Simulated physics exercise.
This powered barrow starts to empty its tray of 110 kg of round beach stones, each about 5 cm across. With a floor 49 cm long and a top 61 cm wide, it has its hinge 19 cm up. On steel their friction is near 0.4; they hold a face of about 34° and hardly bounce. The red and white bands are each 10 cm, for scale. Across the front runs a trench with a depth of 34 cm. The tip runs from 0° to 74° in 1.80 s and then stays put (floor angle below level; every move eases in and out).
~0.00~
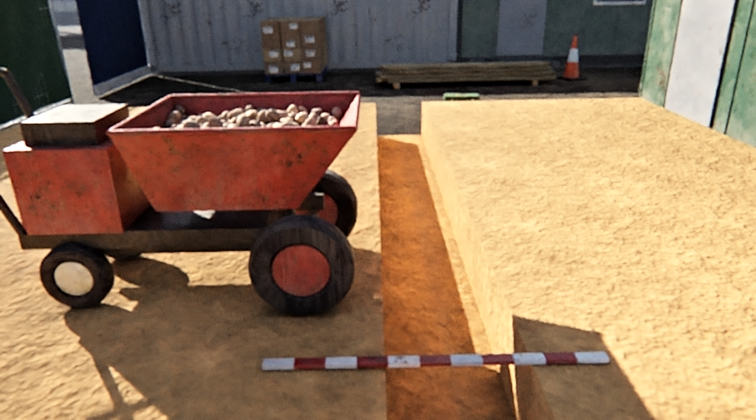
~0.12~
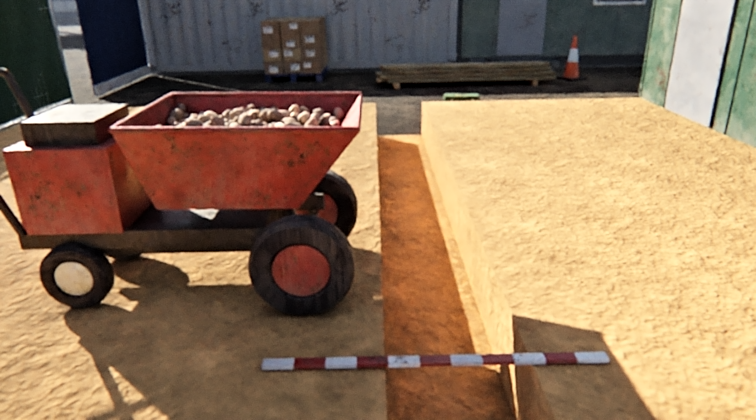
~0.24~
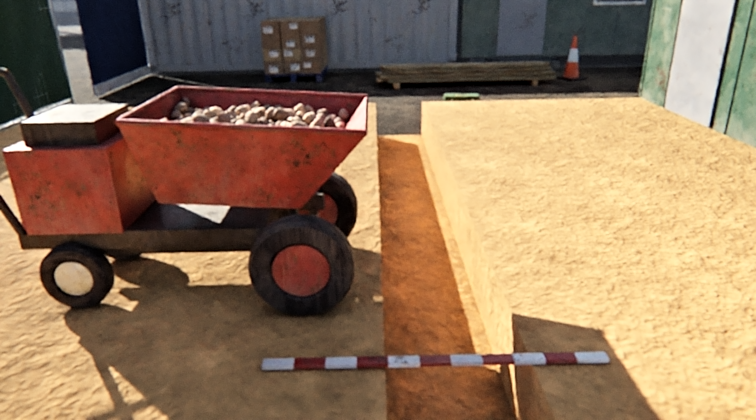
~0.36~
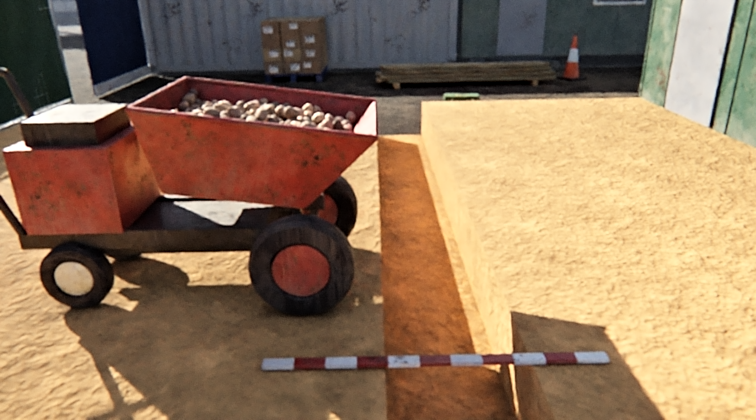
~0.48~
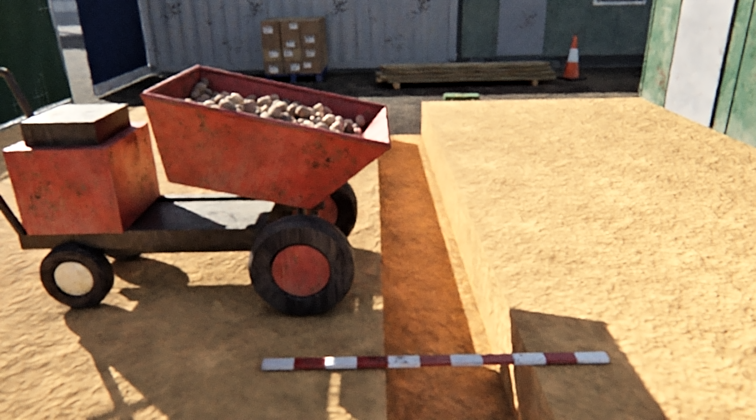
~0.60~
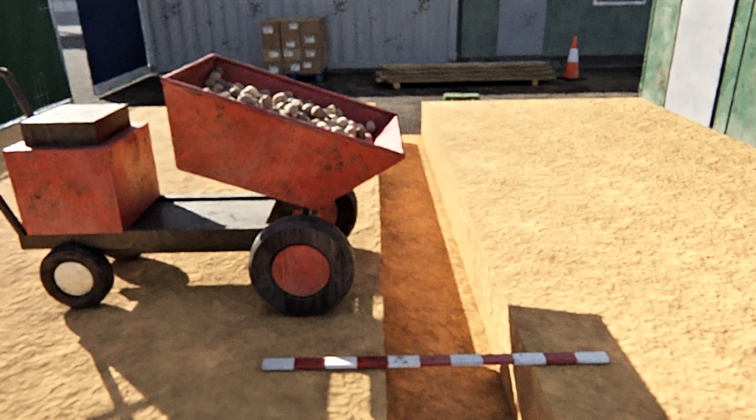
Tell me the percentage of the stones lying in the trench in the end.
Close to 72 %.
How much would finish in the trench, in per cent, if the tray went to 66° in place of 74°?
It would be close to 75 percent.
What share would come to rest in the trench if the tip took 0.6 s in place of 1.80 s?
Then some 50 per cent would.
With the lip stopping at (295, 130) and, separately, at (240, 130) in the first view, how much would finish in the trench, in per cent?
Roughly 100 in a hundred from the first, 95 in a hundred from the second.
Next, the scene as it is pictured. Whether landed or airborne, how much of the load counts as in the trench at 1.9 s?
45 per cent, give or take.
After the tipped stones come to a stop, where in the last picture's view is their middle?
The tipped stones centre close to (469, 325).
After 1.4 s the floor is at 62°; 96 % in the tray, 4 % in the trench; the foremost stones are at (489, 251).
After 1.9 s the floor is at 74°; 31 % in the tray, 43 % in the trench, 25 % past the trench; the foremost stones are at (638, 284).
After 2.2 s the floor is at 74°; 9 % in the tray, 61 % in the trench, 30 % past the trench; the foremost stones are at (681, 270).
After 4.2 s the floor is at 74°; 0 % in the tray, 72 % in the trench, 28 % past the trench; the foremost stones are at (683, 258).
